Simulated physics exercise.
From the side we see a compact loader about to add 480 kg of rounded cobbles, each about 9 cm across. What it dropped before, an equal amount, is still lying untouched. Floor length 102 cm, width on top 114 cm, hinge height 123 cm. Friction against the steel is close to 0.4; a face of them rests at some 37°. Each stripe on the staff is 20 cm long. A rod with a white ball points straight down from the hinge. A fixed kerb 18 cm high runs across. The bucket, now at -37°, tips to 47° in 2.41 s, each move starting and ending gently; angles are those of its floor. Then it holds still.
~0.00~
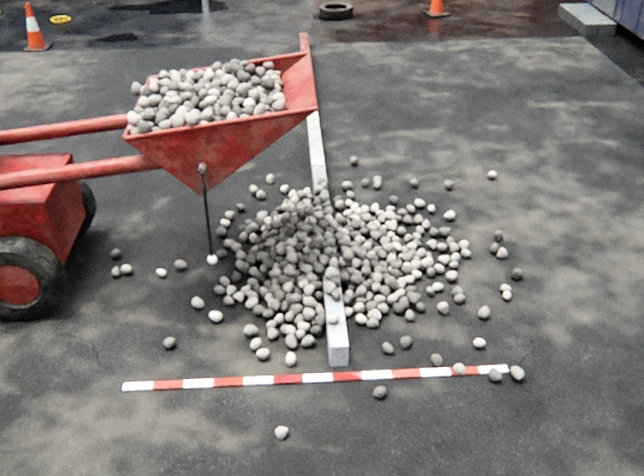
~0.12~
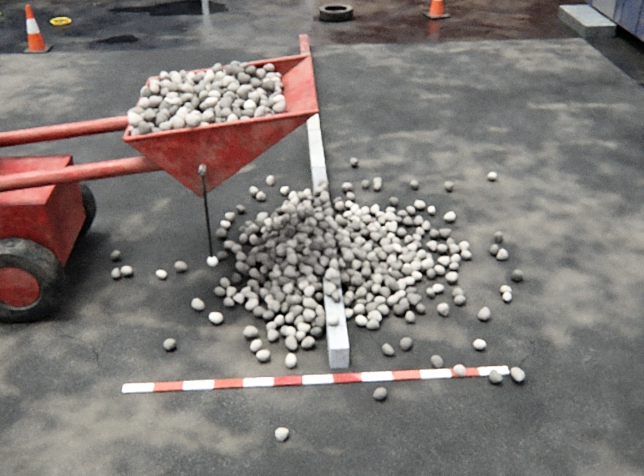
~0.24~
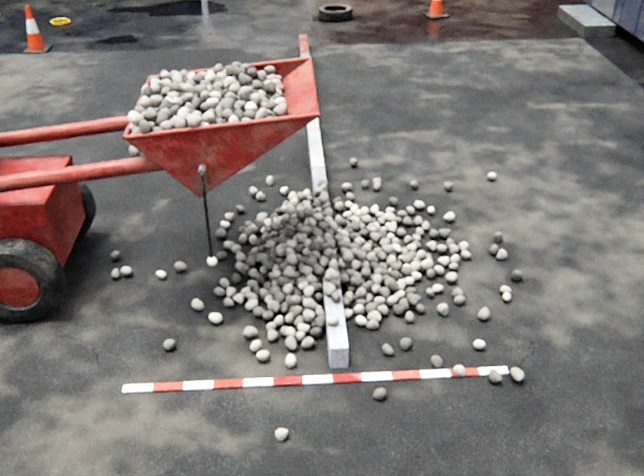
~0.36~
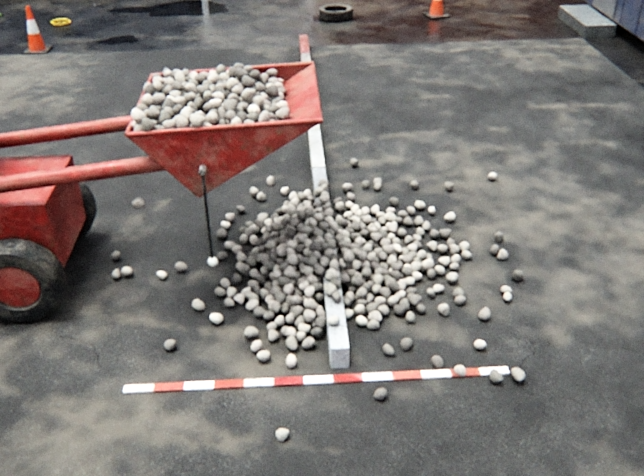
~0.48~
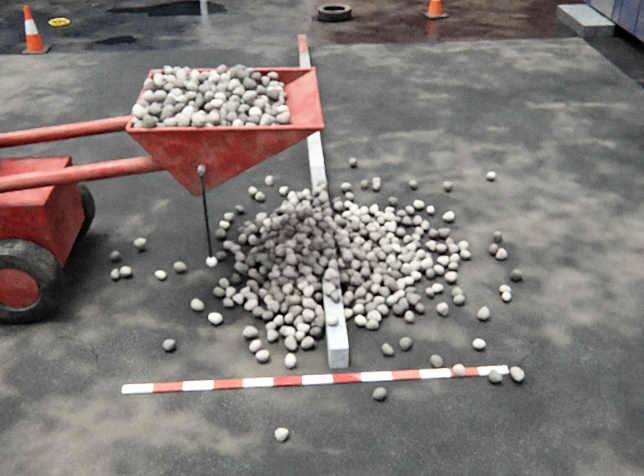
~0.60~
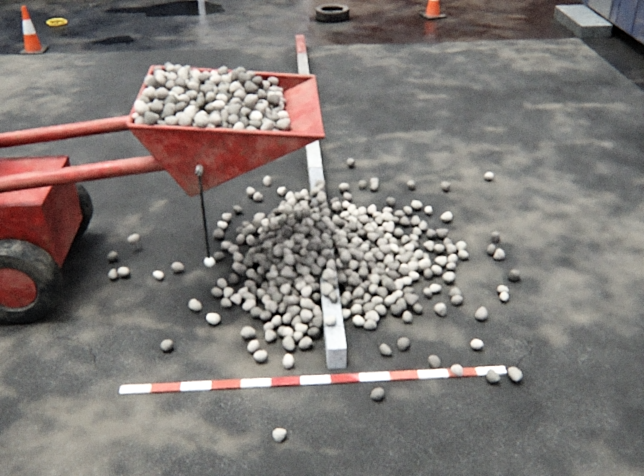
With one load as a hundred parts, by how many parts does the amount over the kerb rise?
Close to 52 parts in a hundred.
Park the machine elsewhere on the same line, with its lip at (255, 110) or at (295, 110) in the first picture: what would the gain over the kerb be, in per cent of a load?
Near 5 per cent from the first place, 35 from the second.
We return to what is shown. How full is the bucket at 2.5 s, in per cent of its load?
About 5 per cent.
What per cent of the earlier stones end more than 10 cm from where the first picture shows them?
About 15 per cent.
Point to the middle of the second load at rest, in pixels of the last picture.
Their middle is at about (335, 248).
After 1.8 s the floor is at 34°; in per cent of one load, 85 in the bucket, 72 on this side of the kerb, 44 over the kerb; the foremost stones are at (492, 242).
After 2.5 s the floor is at 47°; in per cent of one load, 4 in the bucket, 109 on this side of the kerb, 88 over the kerb; the foremost stones are at (492, 242).
After 2.9 s the floor is at 47°; in per cent of one load, 0 in the bucket, 106 on this side of the kerb, 95 over the kerb; the foremost stones are at (496, 249).
After 5.5 s the floor is at 47°; in per cent of one load, 0 in the bucket, 106 on this side of the kerb, 95 over the kerb; the foremost stones are at (502, 256). Net gain over the kerb, 52.
